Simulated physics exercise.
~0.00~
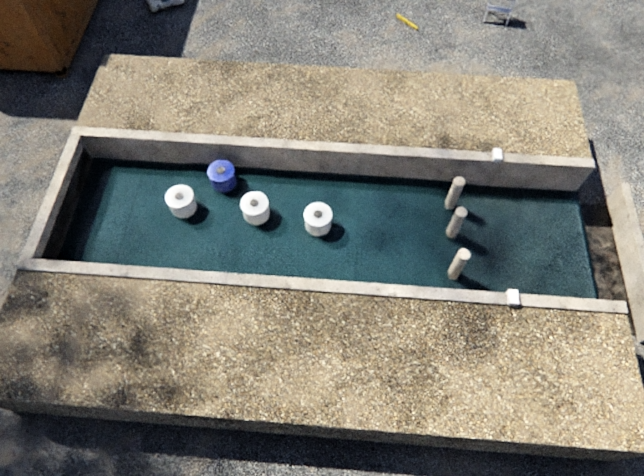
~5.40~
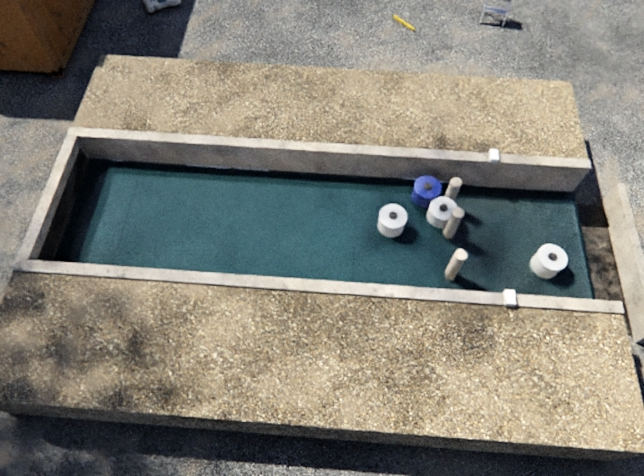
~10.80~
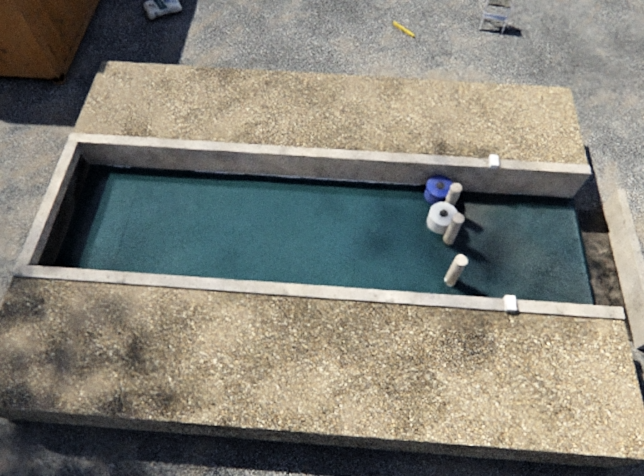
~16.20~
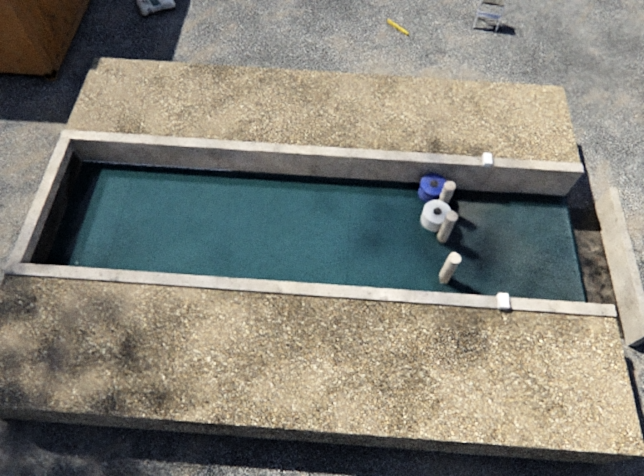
In a shallow, green-bottomed channel set between speckled stone slabs, one blue tub and three white ones sit near the left end, upstream of three short posts. Carried by the flow, all four move to the right. One white tub slips past the posts and nears the open right end, while the blue tub and another white one come up against the upper posts. The remaining white tub, trailing just behind, then goes out of sight, as does the leading one. At the end, the blue tub and one white tub rest against the posts, held back.
